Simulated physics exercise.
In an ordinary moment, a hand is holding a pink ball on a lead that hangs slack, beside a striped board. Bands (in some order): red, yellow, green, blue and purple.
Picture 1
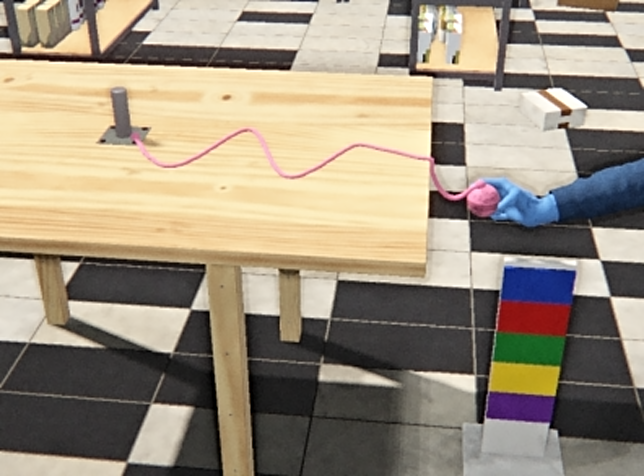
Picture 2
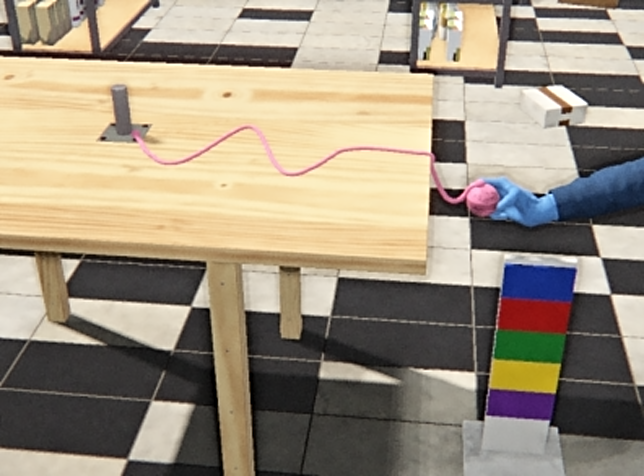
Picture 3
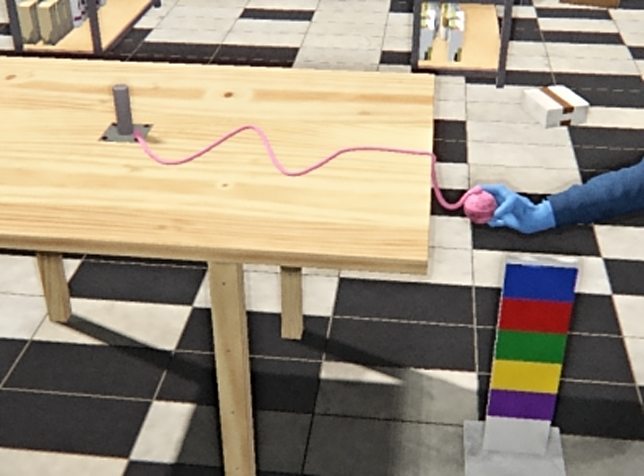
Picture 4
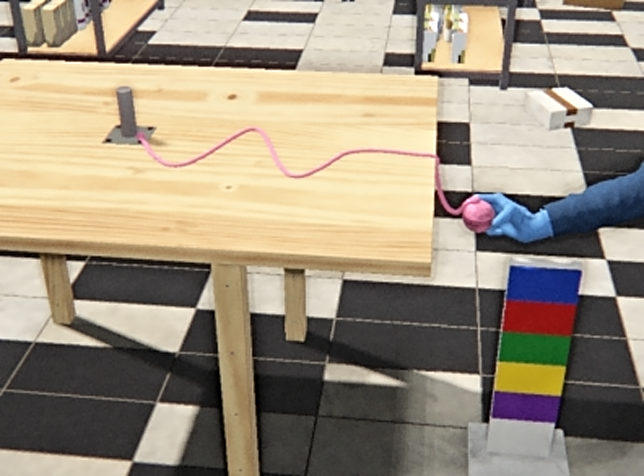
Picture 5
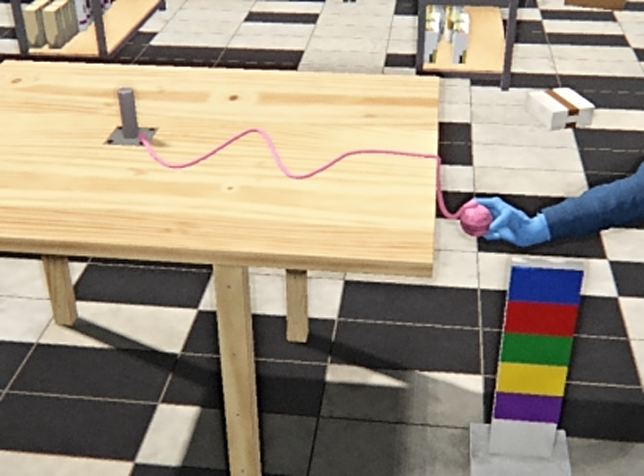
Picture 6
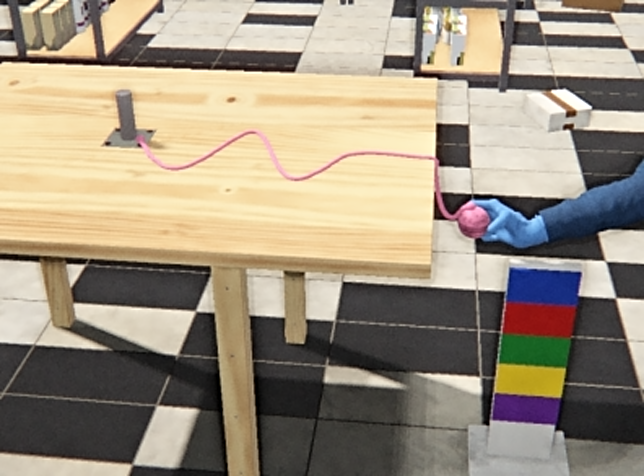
A blue-gloved hand lowers a pink ball on a slack lead slightly beside the table.
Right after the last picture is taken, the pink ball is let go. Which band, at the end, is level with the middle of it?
The middle is level with purple.
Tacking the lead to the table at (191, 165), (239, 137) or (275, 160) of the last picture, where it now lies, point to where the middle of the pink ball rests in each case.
Going try by try, I'd put it close to (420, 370), then (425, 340), and finally (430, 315).
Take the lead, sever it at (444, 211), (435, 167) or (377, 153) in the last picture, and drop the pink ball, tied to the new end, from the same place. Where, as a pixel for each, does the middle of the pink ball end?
Cut 1: About (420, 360). Cut 2: About (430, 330). Cut 3: About (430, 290).
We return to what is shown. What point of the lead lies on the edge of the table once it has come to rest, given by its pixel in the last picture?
Near pixel (284, 174).
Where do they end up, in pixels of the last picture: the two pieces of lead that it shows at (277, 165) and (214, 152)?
Final positions are (417, 160) and (271, 149), in that order.
Soon after, ball near (416, 393); level with purple.
Then, ball near (426, 394); level with purple.
At rest, ball near (417, 394); level with purple. Its centre hangs level with the purple band.
